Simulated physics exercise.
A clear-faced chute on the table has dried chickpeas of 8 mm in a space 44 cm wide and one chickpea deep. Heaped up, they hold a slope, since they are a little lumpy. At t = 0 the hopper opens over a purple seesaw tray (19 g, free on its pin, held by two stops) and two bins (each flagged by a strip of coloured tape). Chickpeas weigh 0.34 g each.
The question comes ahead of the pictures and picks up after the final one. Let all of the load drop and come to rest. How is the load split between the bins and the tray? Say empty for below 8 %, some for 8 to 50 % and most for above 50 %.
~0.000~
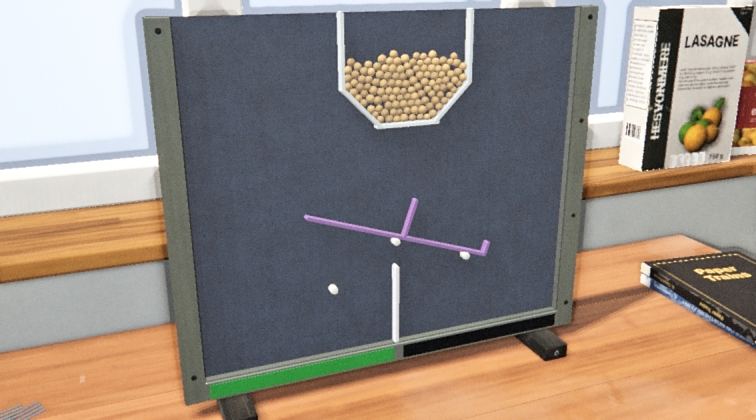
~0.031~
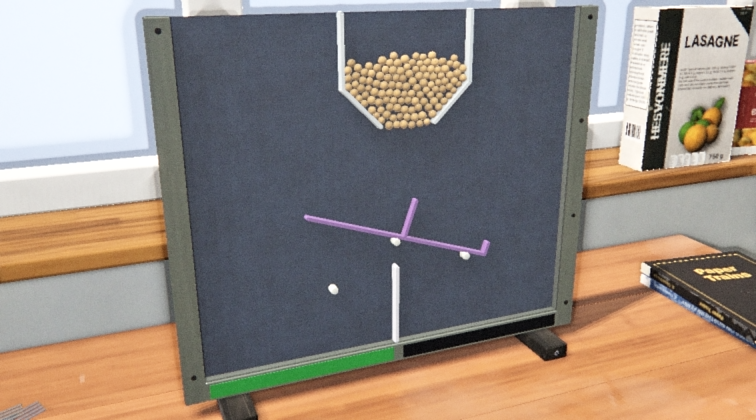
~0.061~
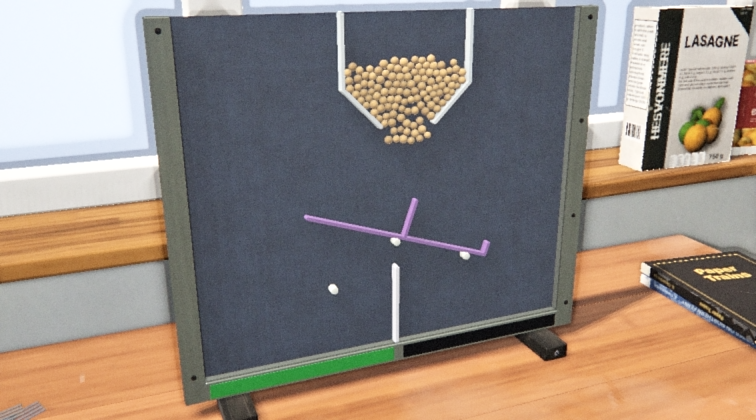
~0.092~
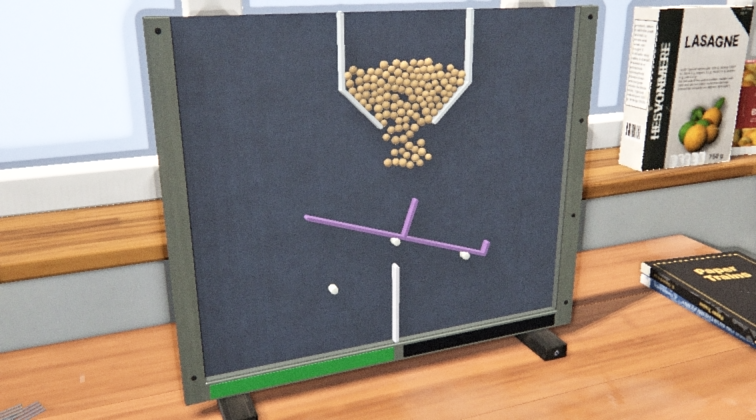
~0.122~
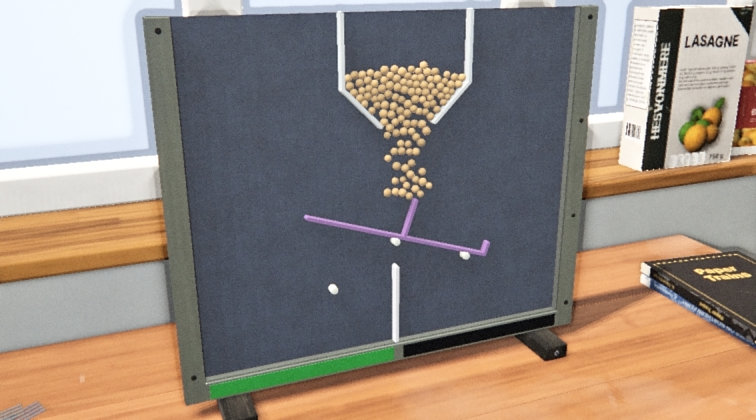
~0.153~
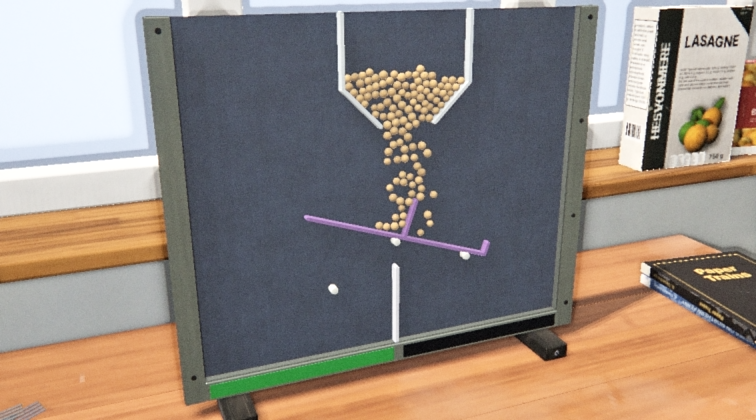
The black bin ends up with a middling amount, the green bin with barely a trace, and the tray with the majority.
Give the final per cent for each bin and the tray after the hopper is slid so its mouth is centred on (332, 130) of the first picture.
Final per cent - black bin: 0, green bin: 100, tray: 0.
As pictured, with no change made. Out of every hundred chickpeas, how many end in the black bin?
Something like 15 in a hundred.
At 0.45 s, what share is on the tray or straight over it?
About 95%.
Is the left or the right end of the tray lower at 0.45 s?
Right end.
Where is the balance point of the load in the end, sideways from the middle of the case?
It sits around 3 cm right of centre.
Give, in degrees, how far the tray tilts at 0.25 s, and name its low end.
Tilt: About 20 degrees; low end: Right.
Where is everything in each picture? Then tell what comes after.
Gate shut, about 120 chickpeas in the hopper; its mouth (380, 126) to (434, 121); tray right end down 19°; its ends (307, 218) and (483, 253), top of its upright wall (415, 201); pivot (396, 241); stops (334, 290) and (465, 255); a lip at the right end; black bin (482, 335), green bin (306, 372), in the first frame.
In the second frame, 4 out; leading chickpea (412, 125); tray right end down 19°.
In the third frame, 12 out; leading chickpea (411, 141); tray right end down 19°.
In the fourth frame, 22 out; leading chickpea (410, 165); tray right end down 19°.
In the fifth frame, 35 out; leading chickpea (409, 196); tray right end down 19°.
In the sixth frame, 43 out; leading chickpea (421, 233); tray right end down 19°; its ends (307, 218) and (483, 253), top of its upright wall (415, 201).
After 0.25 s 65 % have left the hopper; tray right end down 19°; on or over it 65 %, past it to the left 0 %, to the right 0 %.
After 0.45 s 100 % have left the hopper; tray right end down 19°; on or over it 95 %, past it to the left 0 %, to the right 5 %.
After 0.80 s 100 % have left the hopper; tray right end down 19°; on or over it 90 %, past it to the left 0 %, to the right 10 %.
In the end, by 1.8 s, black bin 15 %, green bin 0 %, tray 85 %; tray right end down 19°.
